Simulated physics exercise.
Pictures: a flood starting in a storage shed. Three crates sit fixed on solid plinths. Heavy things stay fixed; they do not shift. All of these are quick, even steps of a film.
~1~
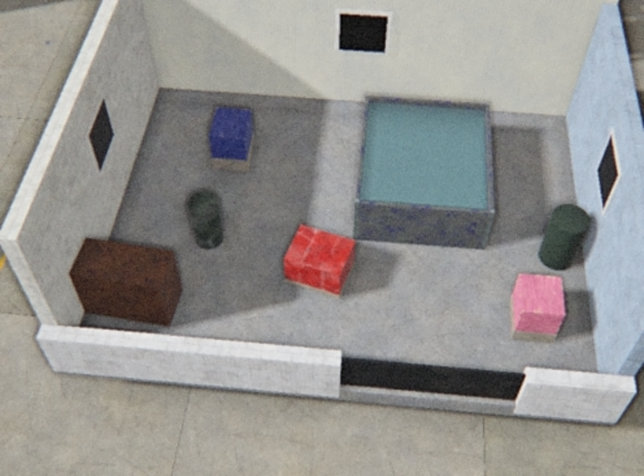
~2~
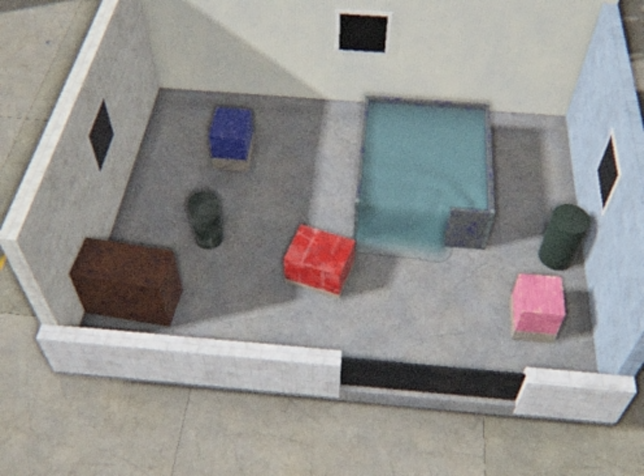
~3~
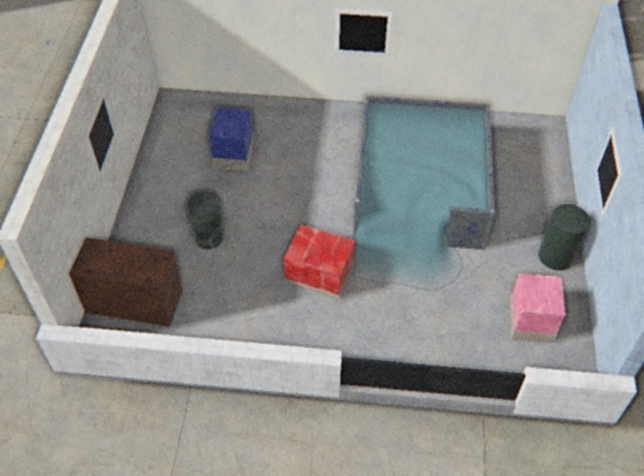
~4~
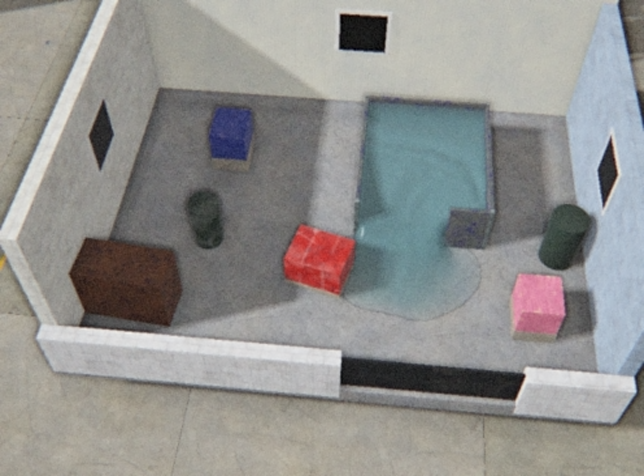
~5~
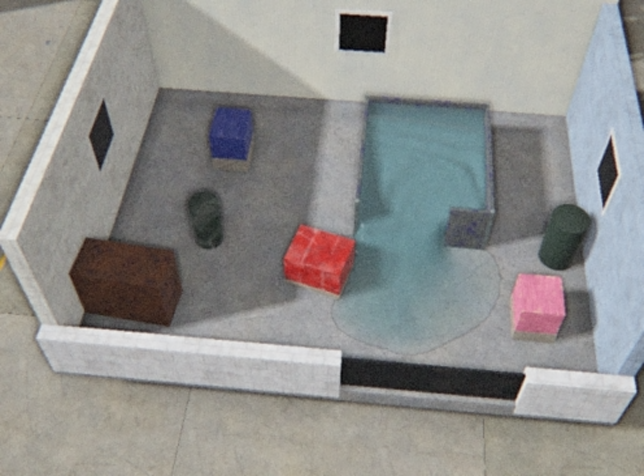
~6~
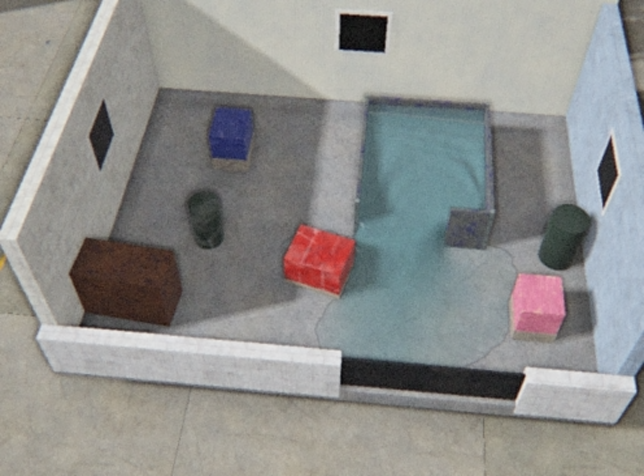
Blue-green water pours from the front left of an open grey tank and spreads in a rounded sheet toward the low front wall of a roofless storage shed, seen from above by a still camera. A red box sits left of the flow, with blue and brown boxes and a dark green cylinder farther left, and another cylinder and a pink box right. The water reaches the wall's dark opening while the objects stay put.
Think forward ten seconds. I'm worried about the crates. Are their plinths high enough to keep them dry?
Well, the red crate will get wet, the blue crate will stay dry, the pink crate will get wet.
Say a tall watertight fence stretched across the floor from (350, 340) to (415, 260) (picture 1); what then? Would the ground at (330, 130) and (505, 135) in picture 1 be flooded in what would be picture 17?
In order, I'd call them bare and bare.
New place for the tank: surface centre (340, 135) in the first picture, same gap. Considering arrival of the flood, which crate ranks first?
I'd go with the red one.
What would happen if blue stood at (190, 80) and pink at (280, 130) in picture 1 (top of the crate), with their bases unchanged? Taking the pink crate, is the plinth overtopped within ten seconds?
As for the pink, it keeps clear.
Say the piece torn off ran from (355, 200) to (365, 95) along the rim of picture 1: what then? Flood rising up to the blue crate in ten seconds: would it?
I'd say the blue crate gets flooded.
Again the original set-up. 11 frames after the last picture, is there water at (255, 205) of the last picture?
That point would be inundated.
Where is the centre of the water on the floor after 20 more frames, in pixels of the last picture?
Centre of the water: Near (388, 268).
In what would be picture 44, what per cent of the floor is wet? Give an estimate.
Roughly 95 per cent.
A moment on, water covers 25 % of the floor; the red crate water round its plinth, the blue crate not reached, the pink crate water round its plinth.
Next, water covers 45 % of the floor; the red crate water round its plinth, the blue crate water round its plinth, the pink crate water round its plinth.
Then, water covers 70 % of the floor; the red crate water round its plinth, the blue crate water round its plinth, the pink crate water round its plinth.
Later, water covers 95 % of the floor; the red crate water round its plinth, the blue crate water round its plinth, the pink crate water round its plinth.
In the end, water covers 100 % of the floor; the red crate was topped, the blue crate stayed above the water, the pink crate was topped.
